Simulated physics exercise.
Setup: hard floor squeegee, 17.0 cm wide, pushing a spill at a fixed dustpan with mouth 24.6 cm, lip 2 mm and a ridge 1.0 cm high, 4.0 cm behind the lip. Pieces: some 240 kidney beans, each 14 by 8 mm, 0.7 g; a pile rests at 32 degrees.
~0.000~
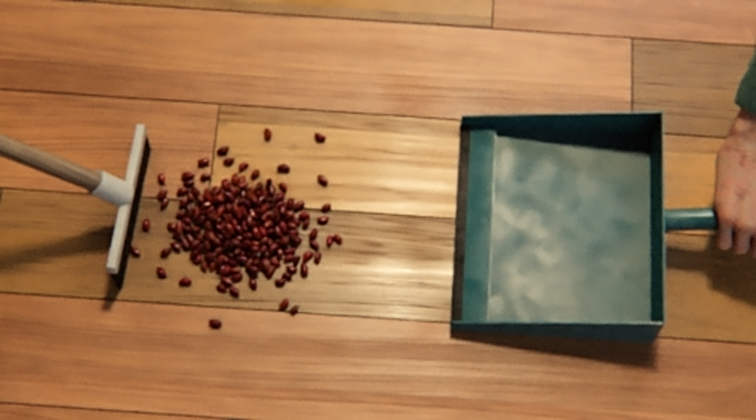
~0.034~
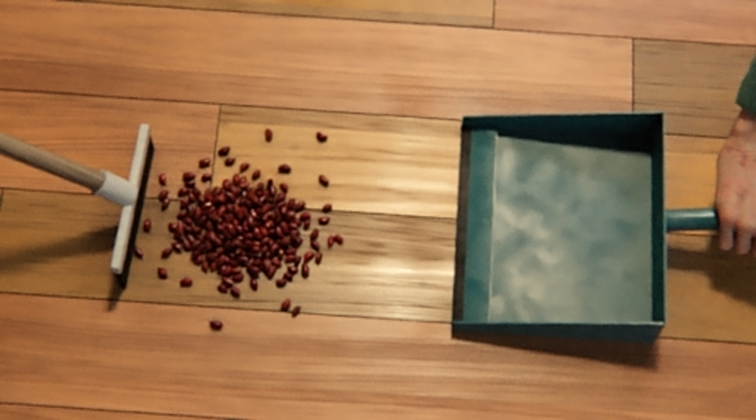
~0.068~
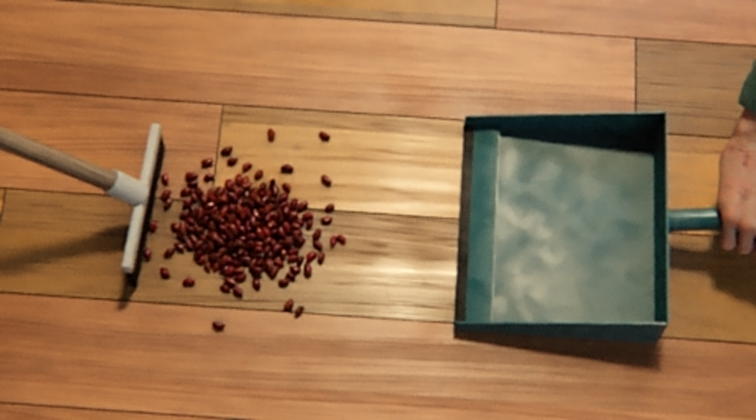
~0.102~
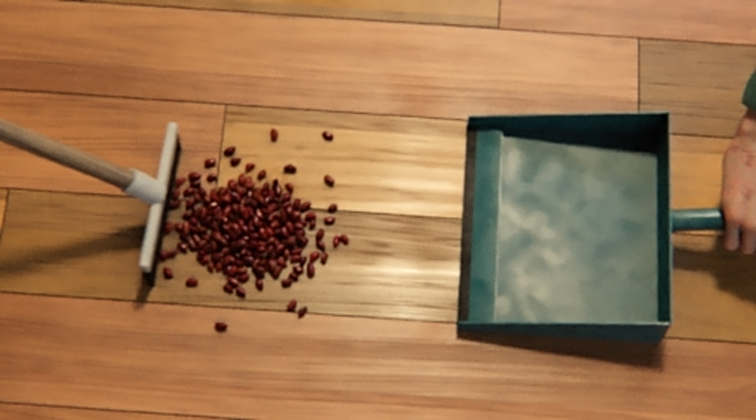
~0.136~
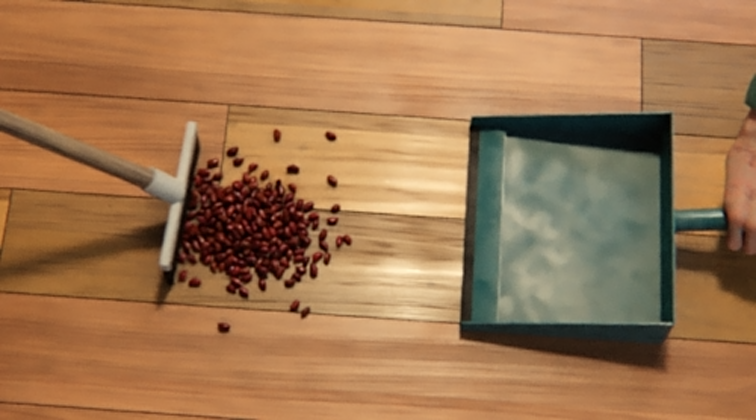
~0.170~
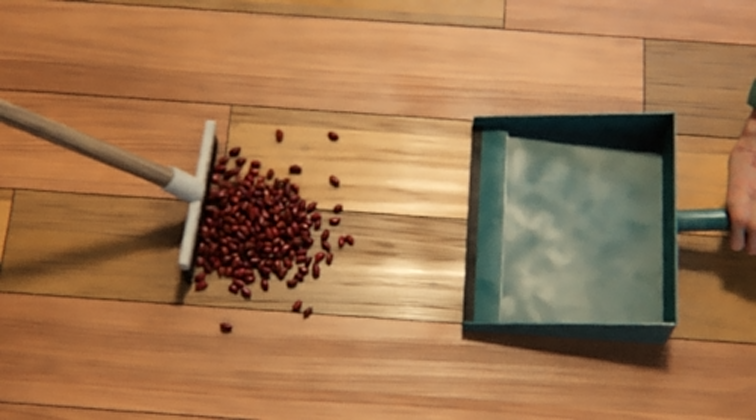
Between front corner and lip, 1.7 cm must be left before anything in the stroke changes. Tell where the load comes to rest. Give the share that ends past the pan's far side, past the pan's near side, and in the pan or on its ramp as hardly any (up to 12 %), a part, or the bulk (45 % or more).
Past the pan's far side: Hardly any; past the pan's near side: Hardly any; in the pan or on its ramp: A part.
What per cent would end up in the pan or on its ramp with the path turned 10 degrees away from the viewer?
That gives near 20 in a hundred.
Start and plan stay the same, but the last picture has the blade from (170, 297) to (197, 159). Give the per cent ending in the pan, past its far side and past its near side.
That ends as pan 0, far 0, and near 35.
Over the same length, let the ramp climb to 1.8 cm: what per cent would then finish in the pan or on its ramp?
Close to 30 per cent then.
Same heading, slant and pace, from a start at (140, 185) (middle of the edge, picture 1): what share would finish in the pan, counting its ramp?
Something close to 20 percent.
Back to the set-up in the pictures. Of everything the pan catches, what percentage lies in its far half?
70 per cent.
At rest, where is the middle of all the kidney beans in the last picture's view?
(464, 228).
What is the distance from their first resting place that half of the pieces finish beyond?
The figure is about 26 cm.
After 0.43 s, middle of the blade 16 cm from the lip; 0 % over the lip, far side 0 %, near side 5 %.
After 0.60 s, middle of the blade 7 cm from the lip; 0 % over the lip, far side 0 %, near side 5 %.
After 0.90 s, middle of the blade 2 cm from the lip; 35 % over the lip, far side 5 %, near side 5 %.
At rest (1.9 s), far side 5 %, near side 5 %, pan 35 %, in front of the lip or behind the blade 55 %.
